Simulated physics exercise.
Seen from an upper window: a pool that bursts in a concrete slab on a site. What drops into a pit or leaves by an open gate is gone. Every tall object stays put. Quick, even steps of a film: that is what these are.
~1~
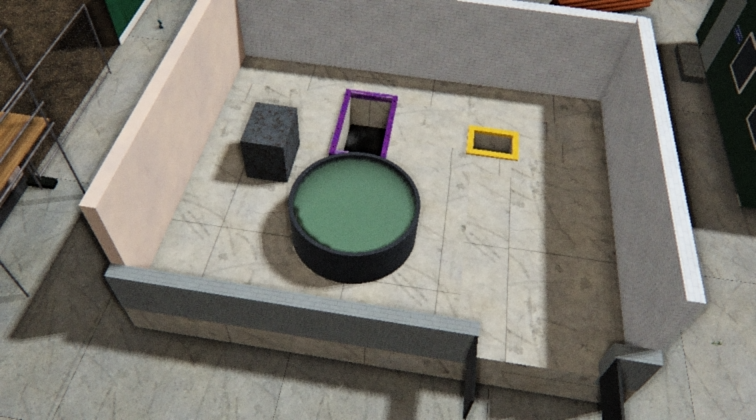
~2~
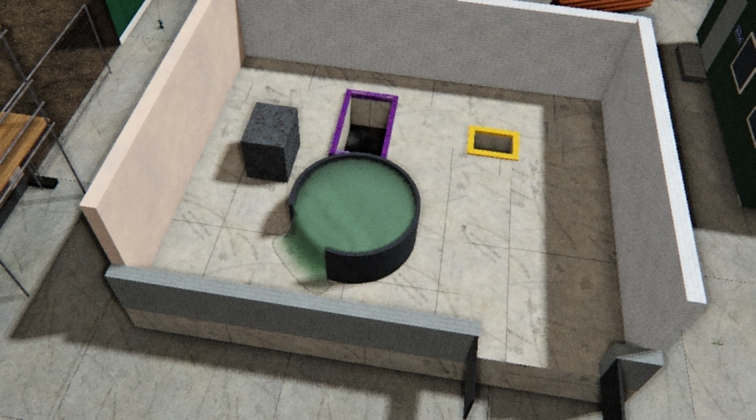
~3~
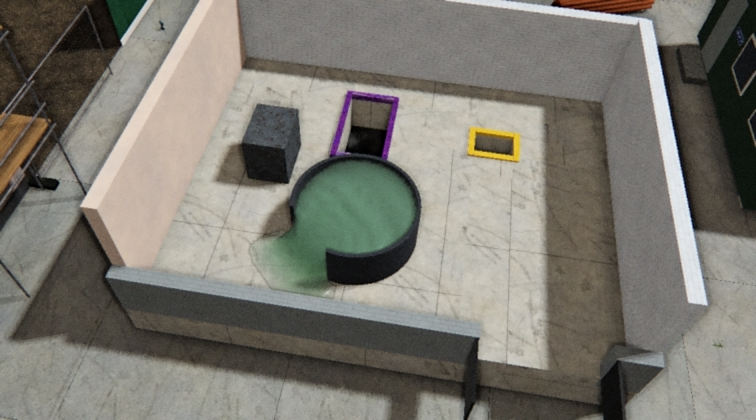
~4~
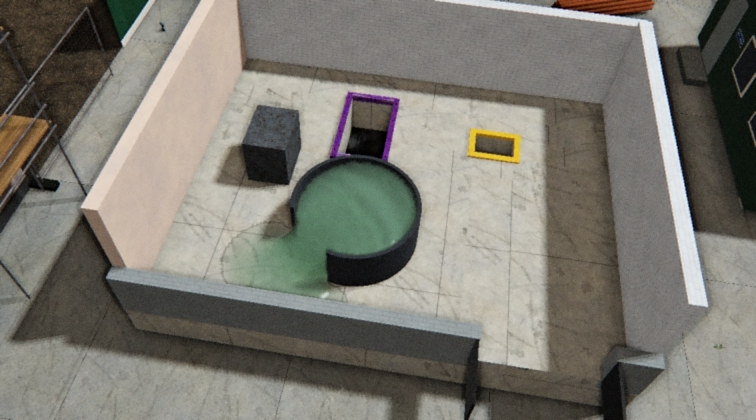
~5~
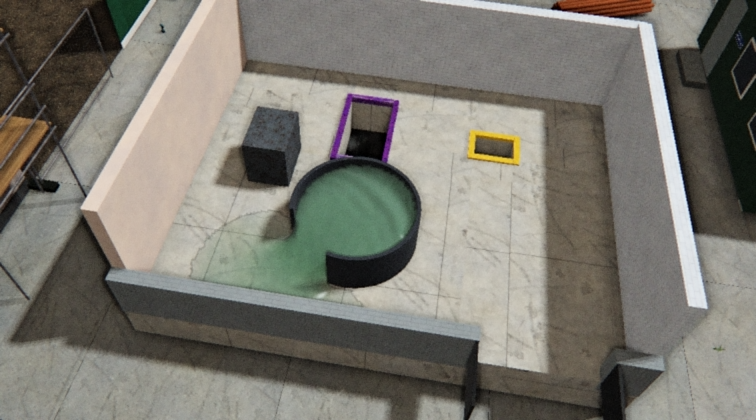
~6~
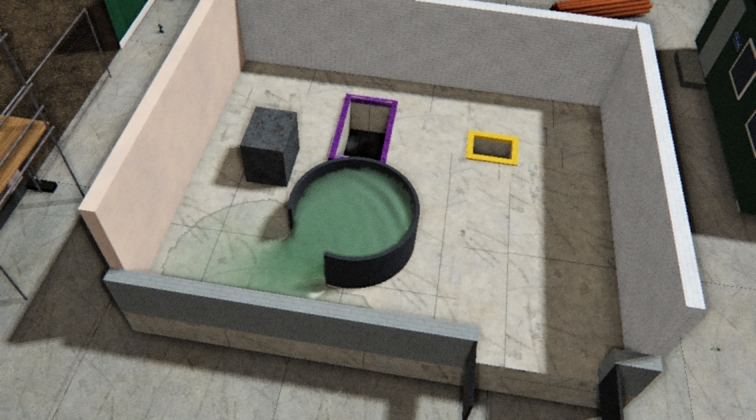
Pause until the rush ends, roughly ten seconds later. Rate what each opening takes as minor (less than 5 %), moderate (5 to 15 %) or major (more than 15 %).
The gate - minor, the purple pit - minor, the yellow pit - minor.
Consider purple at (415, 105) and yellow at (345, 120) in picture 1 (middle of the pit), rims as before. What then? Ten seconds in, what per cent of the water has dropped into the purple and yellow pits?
Purple: 8 %; yellow: 8 %.
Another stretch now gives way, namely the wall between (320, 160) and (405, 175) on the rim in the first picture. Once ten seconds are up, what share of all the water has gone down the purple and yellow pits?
Purple 30 %, yellow 4 %.
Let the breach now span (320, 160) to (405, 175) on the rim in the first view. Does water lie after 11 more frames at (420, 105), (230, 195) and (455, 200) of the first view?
Note, points one to three: Reached and soaked / unreached / unreached.
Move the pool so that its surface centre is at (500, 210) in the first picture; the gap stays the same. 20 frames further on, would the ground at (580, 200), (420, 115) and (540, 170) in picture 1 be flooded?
Well, first one stays dry, second one stays dry, third one stays dry.
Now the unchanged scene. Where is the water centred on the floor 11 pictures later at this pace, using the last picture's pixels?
I'd say near (285, 250).
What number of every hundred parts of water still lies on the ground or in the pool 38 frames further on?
98 percent or thereabouts.
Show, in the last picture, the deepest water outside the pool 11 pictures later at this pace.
Look near (139, 294).
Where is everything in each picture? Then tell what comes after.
In the first picture, still water in the round pool at (355, 204).
In the second picture, water pours out at (304, 250) and has run to (321, 289).
In the third picture, the front is at a hidden place, out from the gap at (305, 252).
In the fourth picture, water pours out at (305, 254) and has run to (227, 262).
In the fifth picture, water pours out at (305, 256) and has run to a hidden place.
In the sixth picture, water pours out at (303, 256) and has run to a hidden place.
A moment on, water covers 15 % of the floor; the gate 0 %, the purple pit 0 %, the yellow pit 0 %.
Next, water covers 25 % of the floor; the gate 0 %, the purple pit 0 %, the yellow pit 0 %.
Then, water covers 50 % of the floor; the gate 0 %, the purple pit 0 %, the yellow pit 0 %.
Later, water covers 70 % of the floor; the gate 1 %, the purple pit 0 %, the yellow pit 0 %.
In the end, water covers 95 % of the floor; the gate 2 %, the purple pit 1 %, the yellow pit 1 %.
